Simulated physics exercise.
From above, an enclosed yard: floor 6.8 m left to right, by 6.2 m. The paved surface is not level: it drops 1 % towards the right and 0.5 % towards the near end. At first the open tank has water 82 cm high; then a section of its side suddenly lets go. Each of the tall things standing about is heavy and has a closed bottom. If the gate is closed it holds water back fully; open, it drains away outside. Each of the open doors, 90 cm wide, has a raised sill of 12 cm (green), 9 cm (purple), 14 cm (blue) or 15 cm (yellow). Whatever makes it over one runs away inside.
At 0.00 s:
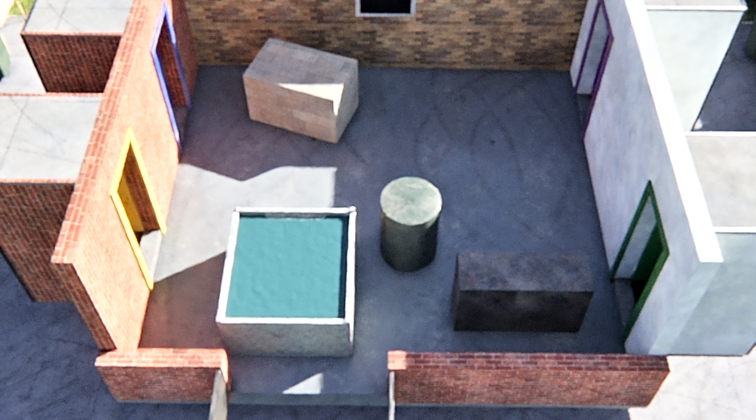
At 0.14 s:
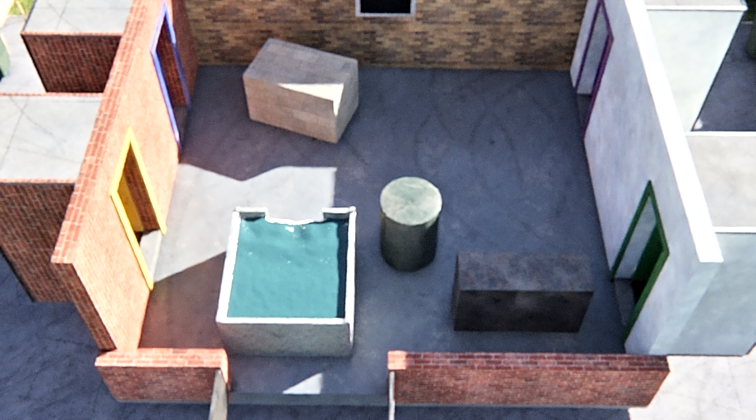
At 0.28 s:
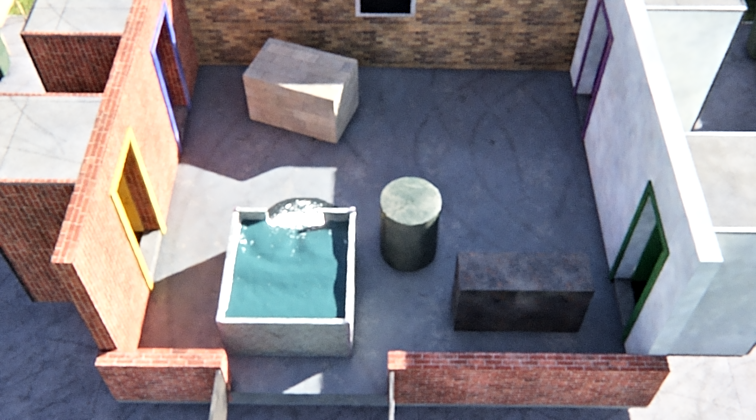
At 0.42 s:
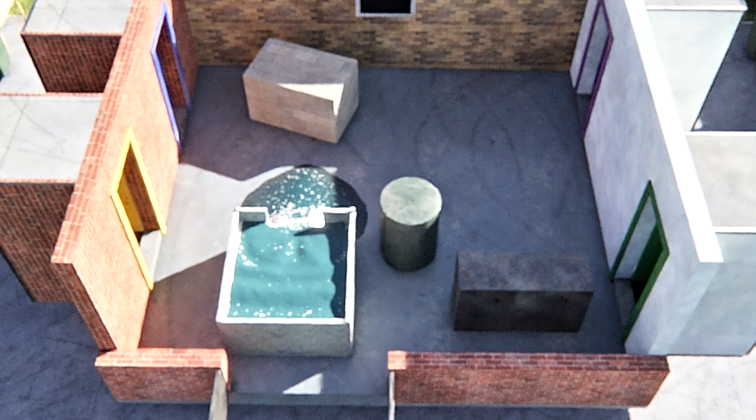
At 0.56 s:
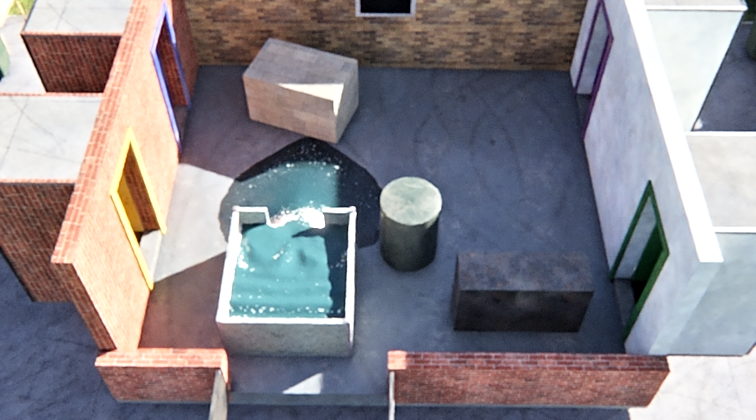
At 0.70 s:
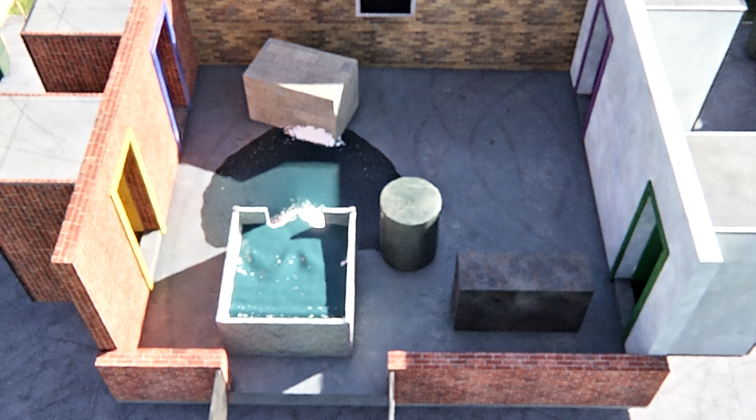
Walled yard from above, water pouring through a gap in an open tank's far side and spreading across paving to a pale block.
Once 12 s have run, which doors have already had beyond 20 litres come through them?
After 12 s: The green door has not yet; the purple door already has; the blue door already has; the yellow door has not yet.
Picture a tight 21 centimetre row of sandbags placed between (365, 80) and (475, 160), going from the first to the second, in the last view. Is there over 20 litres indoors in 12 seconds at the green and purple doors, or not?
Green within the limit, purple within the limit.
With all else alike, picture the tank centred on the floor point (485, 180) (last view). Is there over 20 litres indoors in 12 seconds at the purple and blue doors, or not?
For the purple door, the amount is too high; for the blue door, the amount is acceptable.
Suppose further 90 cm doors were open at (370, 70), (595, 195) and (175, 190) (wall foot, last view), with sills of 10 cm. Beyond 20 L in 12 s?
Per doorway, in order: Insufficient / insufficient / insufficient.
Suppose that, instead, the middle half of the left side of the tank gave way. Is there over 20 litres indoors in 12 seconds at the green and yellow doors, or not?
Result: Green limit not passed, yellow limit passed.
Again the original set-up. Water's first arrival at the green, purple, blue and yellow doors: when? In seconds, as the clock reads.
Door times: Green 5.0 s / purple 3.0 s / blue 1.2 s / yellow 1.8 s.
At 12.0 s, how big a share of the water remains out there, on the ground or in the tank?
Around 88 per cent of the water.
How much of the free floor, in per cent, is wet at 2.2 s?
Close to 45 in a hundred.
After 1.4 s water covers 30 % of the floor and is deepest (37 cm) near (305, 236); green door not reached, purple door not reached, blue door 9 cm at the sill, 0 L in, yellow door not reached.
After 2.2 s water covers 45 % of the floor and is deepest (32 cm) near (189, 115); green door not reached, purple door not reached, blue door 27 cm at the sill, 23 L in, yellow door 1 cm at the sill, 0 L in.
After 3.5 s water covers 50 % of the floor and is deepest (26 cm) near (568, 78); green door not reached, purple door 12 cm at the sill, 1 L in, blue door 20 cm at the sill, 85 L in, yellow door 1 cm at the sill, 0 L in.
After 7.0 s water covers 80 % of the floor and is deepest (14 cm) near (579, 136); green door 4 cm at the sill, 0 L in, purple door 13 cm at the sill, 72 L in, blue door 11 cm at the sill, 105 L in, yellow door 3 cm at the sill, 0 L in.
After 12.0 s water covers 100 % of the floor and is deepest (13 cm) near (613, 381); green door 9 cm at the sill, 0 L in, purple door 8 cm at the sill, 89 L in, blue door 4 cm at the sill, 106 L in, yellow door 6 cm at the sill, 0 L in.
